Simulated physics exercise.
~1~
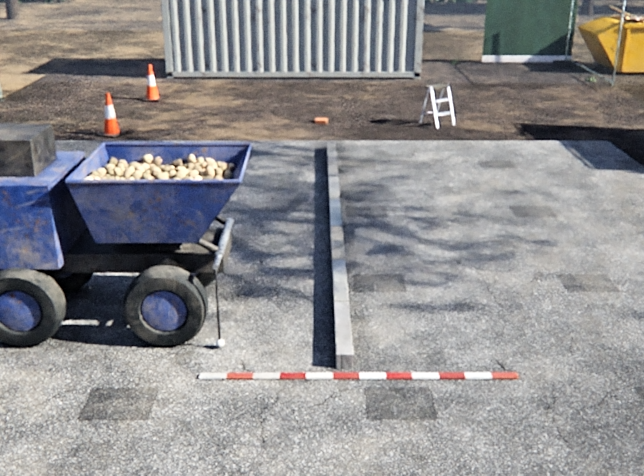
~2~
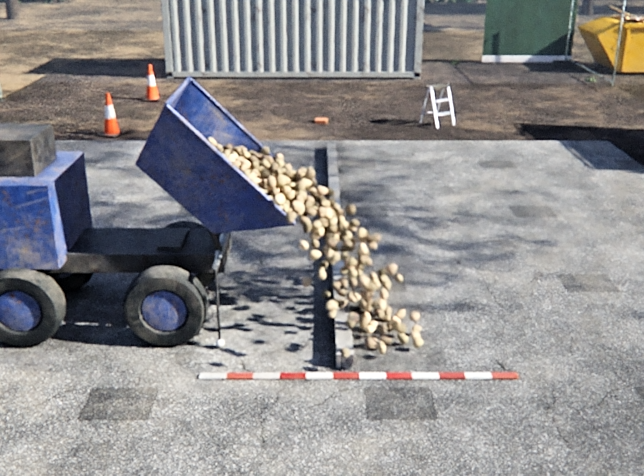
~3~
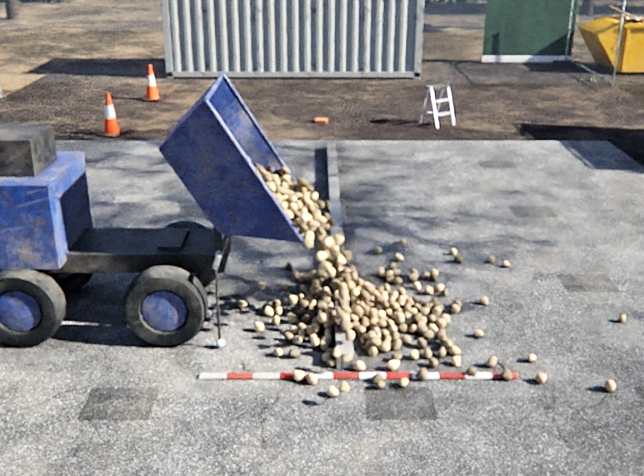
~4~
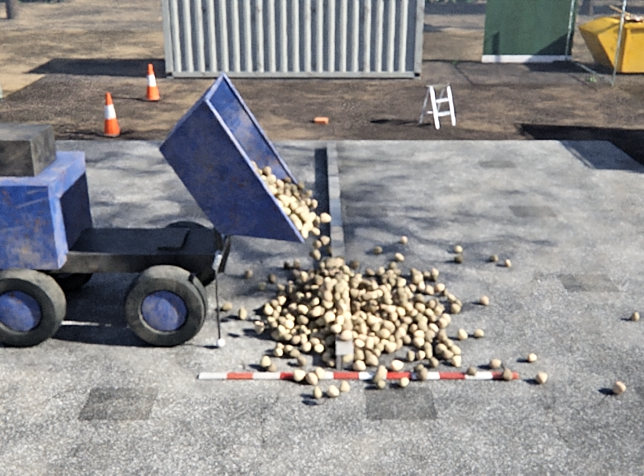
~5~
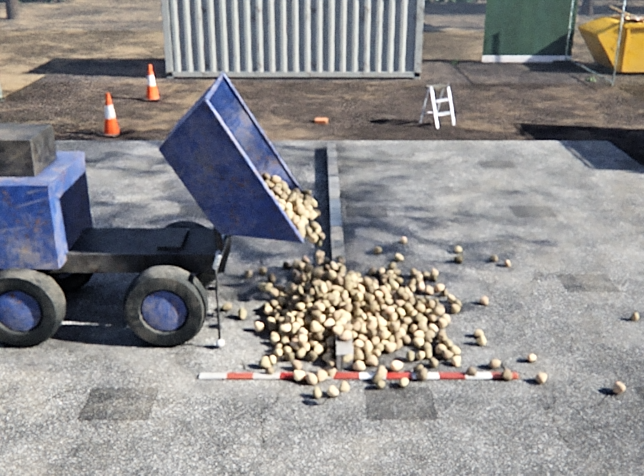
A small blue dumper tipped its body steeply to the right, and round, pale stones poured onto the grey ground, heaping up on both sides of a low kerb while a few rolled farther right, with some stones still left in the raised body.
